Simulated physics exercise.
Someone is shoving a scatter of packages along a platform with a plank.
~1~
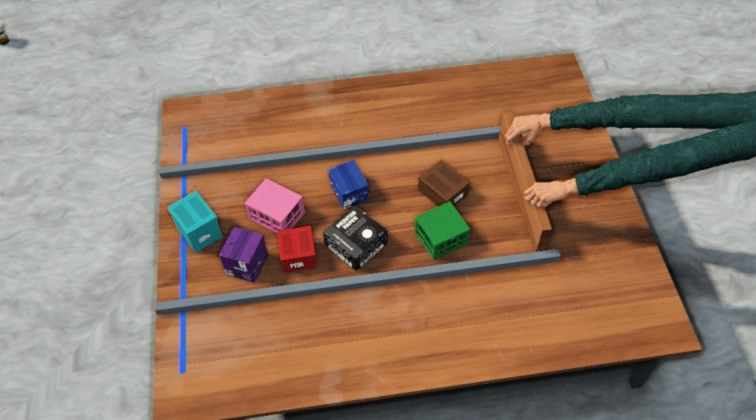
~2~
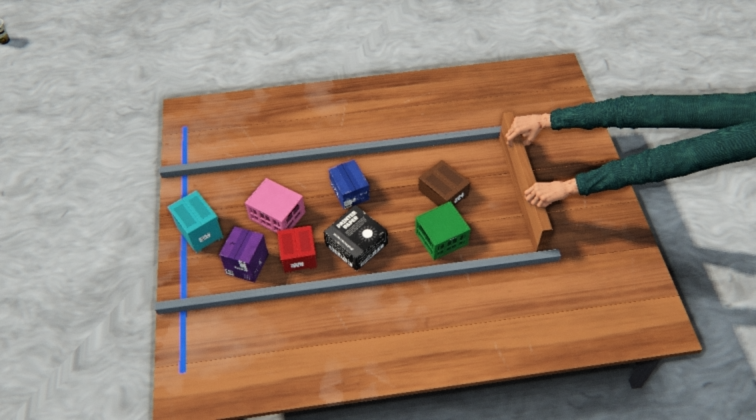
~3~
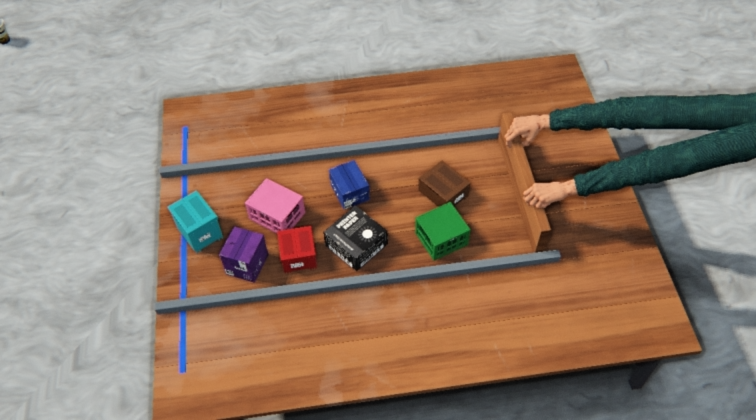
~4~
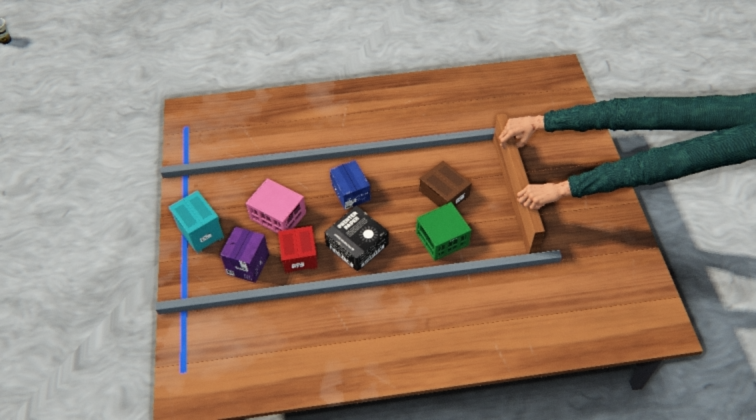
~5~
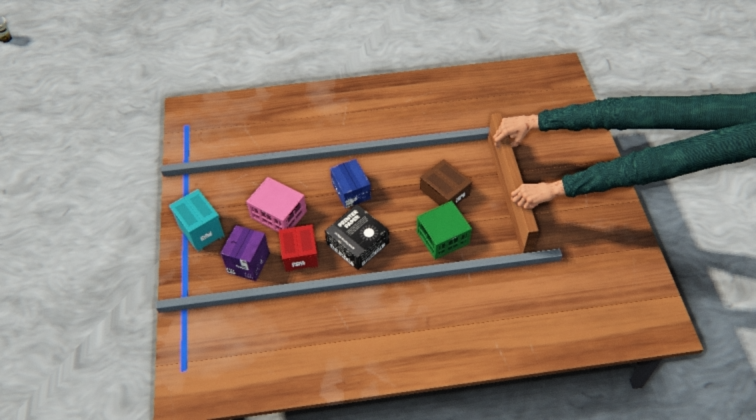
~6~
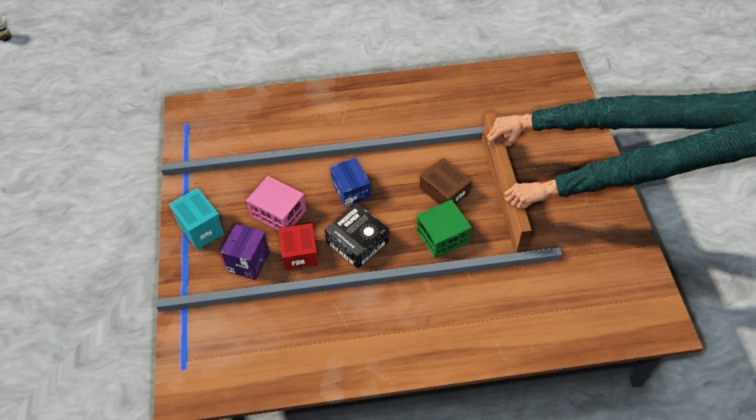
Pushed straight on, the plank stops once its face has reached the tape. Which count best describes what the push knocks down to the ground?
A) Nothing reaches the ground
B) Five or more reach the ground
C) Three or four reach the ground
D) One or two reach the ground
Option B: Five or more reach the ground.
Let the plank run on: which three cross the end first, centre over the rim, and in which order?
Sequence: Purple parcel, then turquoise tote, then red tote.
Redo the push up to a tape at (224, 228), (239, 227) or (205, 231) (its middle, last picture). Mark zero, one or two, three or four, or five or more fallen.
Result per tape, in order - three or four / three to four / five or more.
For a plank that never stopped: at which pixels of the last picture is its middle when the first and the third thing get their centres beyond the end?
Around (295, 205); afterwards around (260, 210).
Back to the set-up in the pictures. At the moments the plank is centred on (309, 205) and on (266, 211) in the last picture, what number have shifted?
First position 8; second position 8.
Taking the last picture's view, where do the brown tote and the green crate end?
The brown tote at (166, 210), the green crate at (162, 259).
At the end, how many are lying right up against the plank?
Contact count: 2.
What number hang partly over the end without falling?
The count would be 2.
A little later, none off yet; turquoise tote at rest near (198, 220); purple parcel at rest near (246, 252); pink crate at rest near (277, 205).
Next, none off yet; turquoise tote at rest near (198, 220); purple parcel shifted about its own width near (192, 259); pink crate shifted about its own width near (239, 200).
Later still, two off so far; turquoise tote dropping near (127, 259); purple parcel dropping near (134, 331); pink crate shifted well along near (162, 211).
When it is over, the number that fall off is five or more; down, blue parcel, black box, red tote, pink crate, purple parcel and turquoise tote.
